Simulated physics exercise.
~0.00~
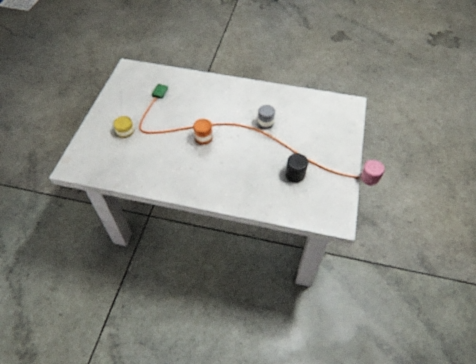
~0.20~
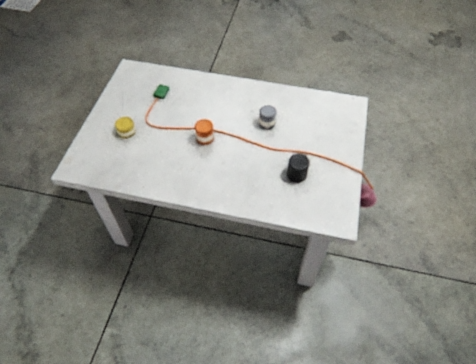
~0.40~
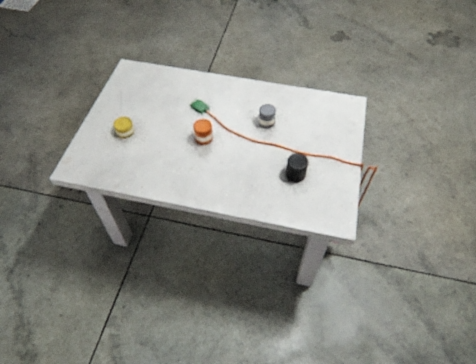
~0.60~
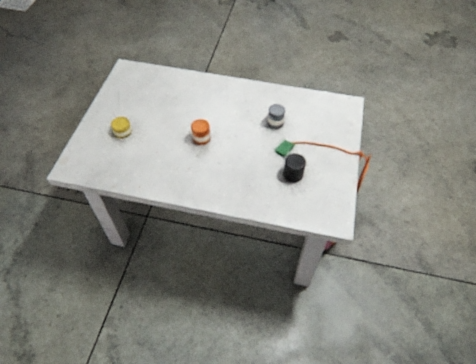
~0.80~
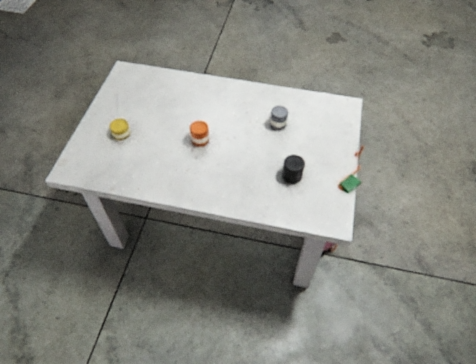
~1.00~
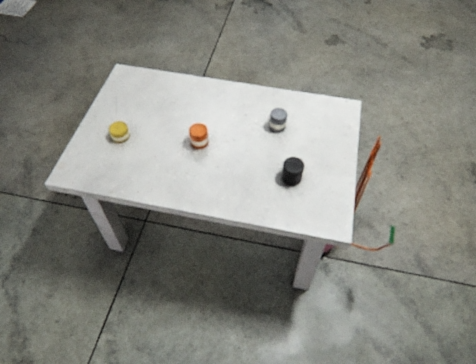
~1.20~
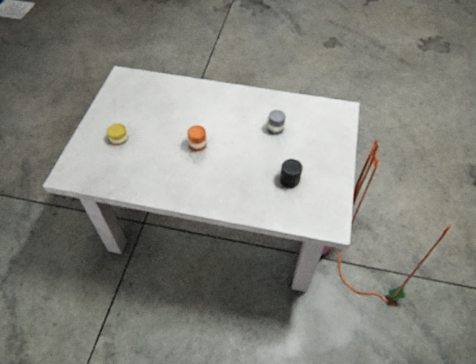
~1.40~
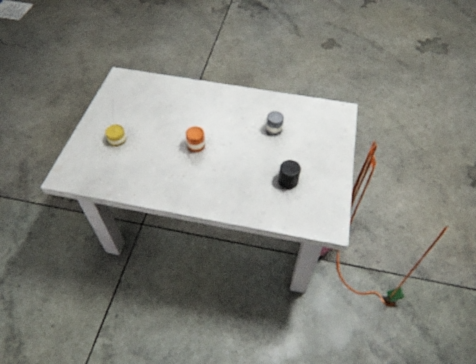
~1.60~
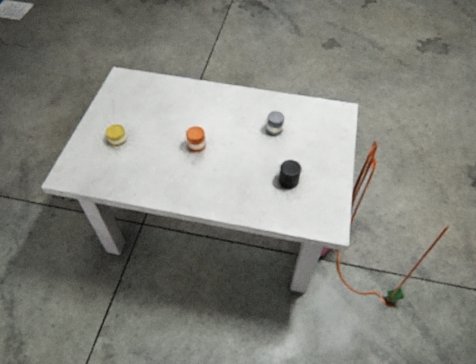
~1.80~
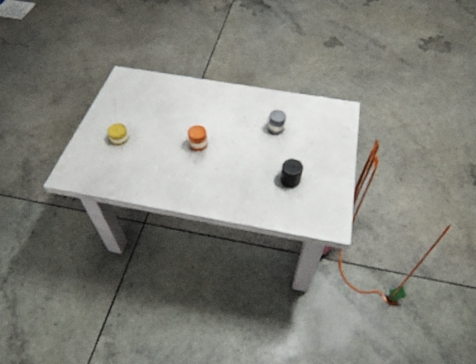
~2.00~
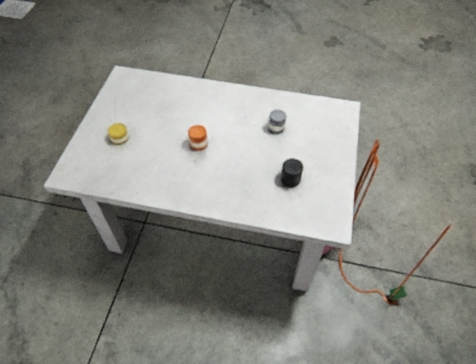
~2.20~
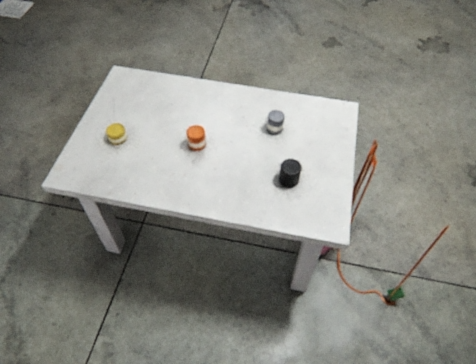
Pink speaker dropping off a white table's right edge, its orange cable dragging the green phone over while four containers stay on top.
